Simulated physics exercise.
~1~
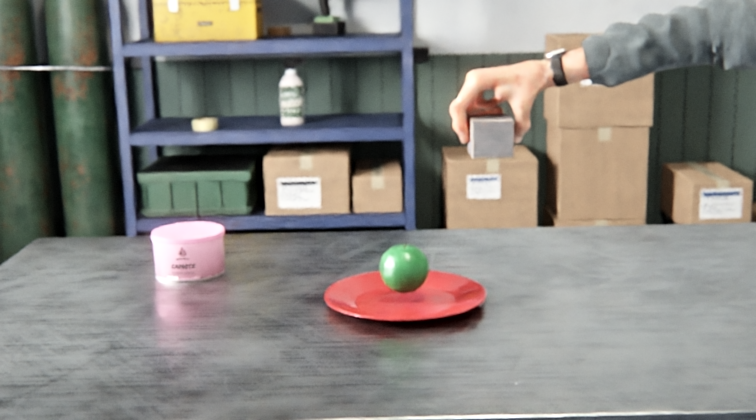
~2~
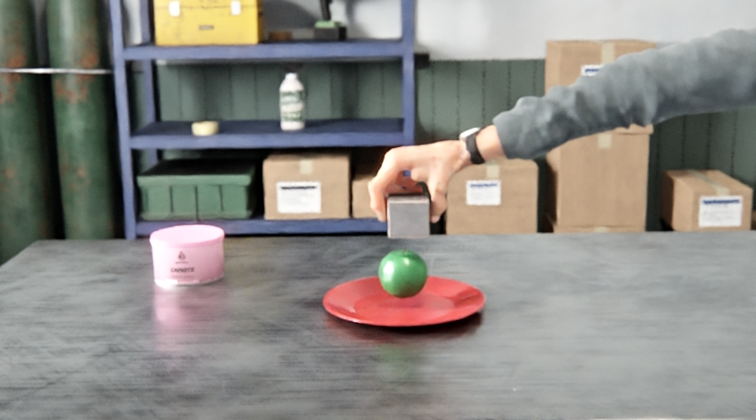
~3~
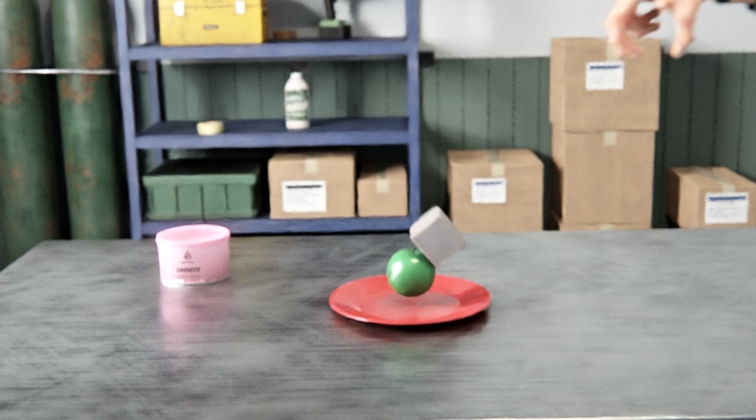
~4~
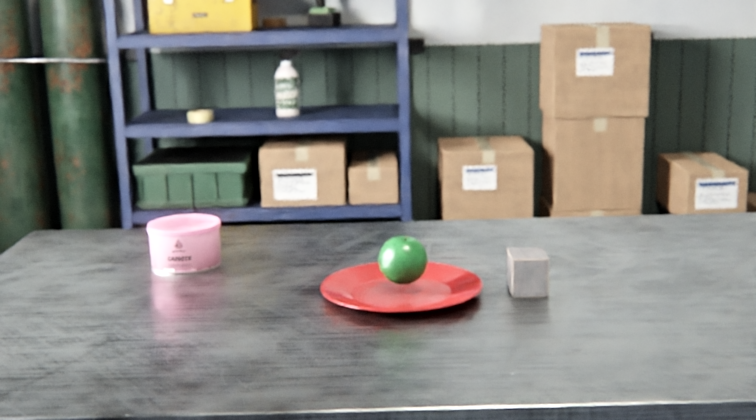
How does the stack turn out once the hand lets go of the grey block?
The stack comes apart, as the grey block tips off the green ball and lands to the right of the red plate. The green ball stays on the plate.
